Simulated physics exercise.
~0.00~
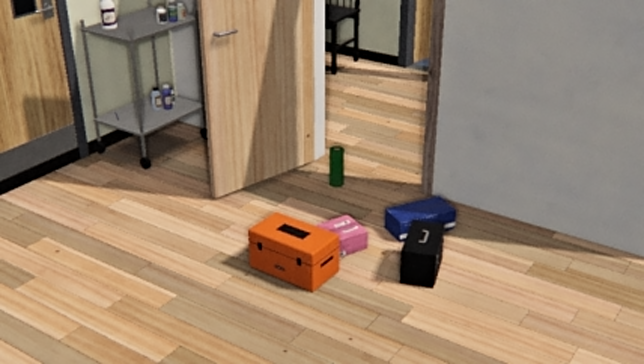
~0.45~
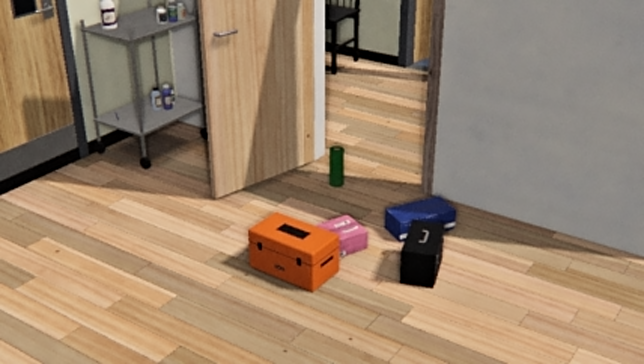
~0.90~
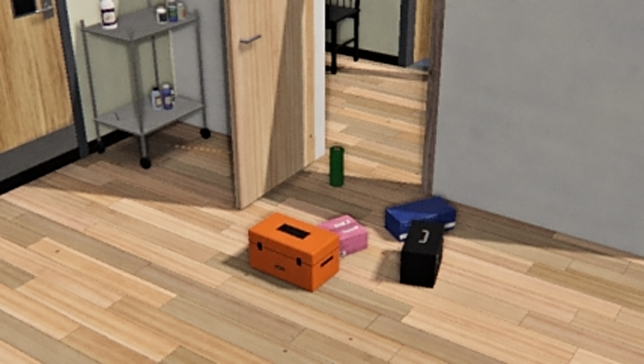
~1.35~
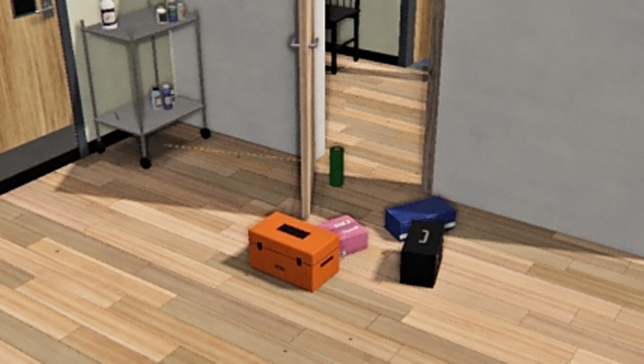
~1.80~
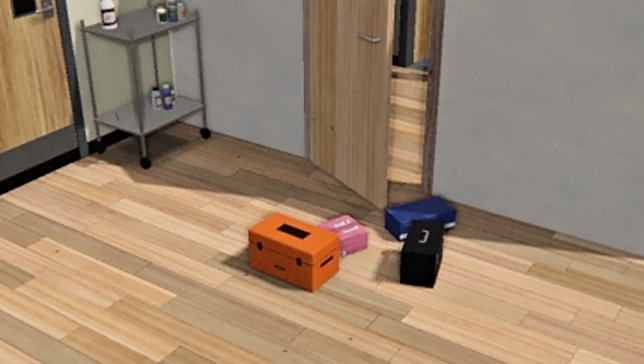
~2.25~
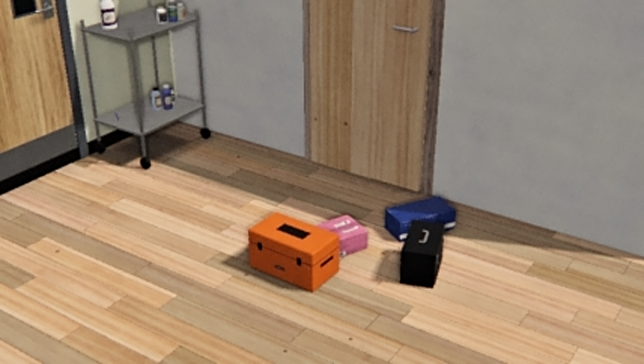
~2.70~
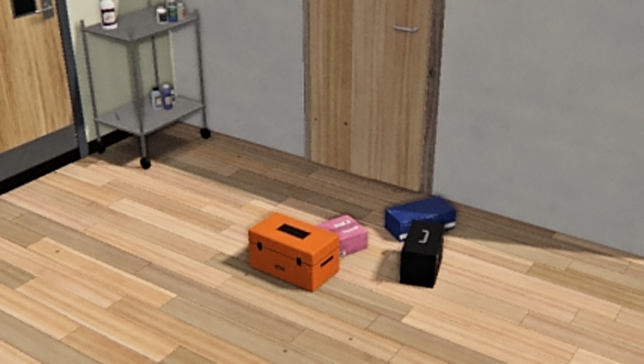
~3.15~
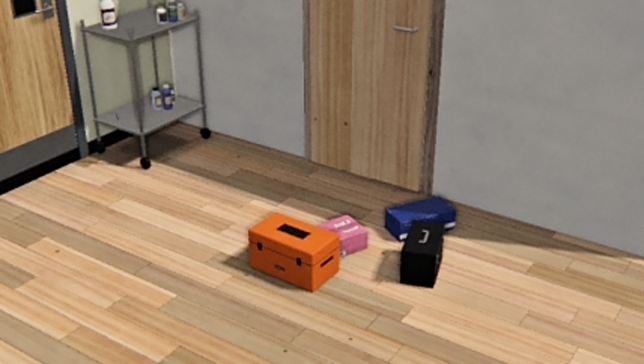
The video shows an open wooden door swinging shut in a room where an orange toolbox, a black toolbox, and pink and blue parcels sit on the floor. A green roll standing in the doorway disappears from view behind the door, which ends fully closed while the other items stay put.
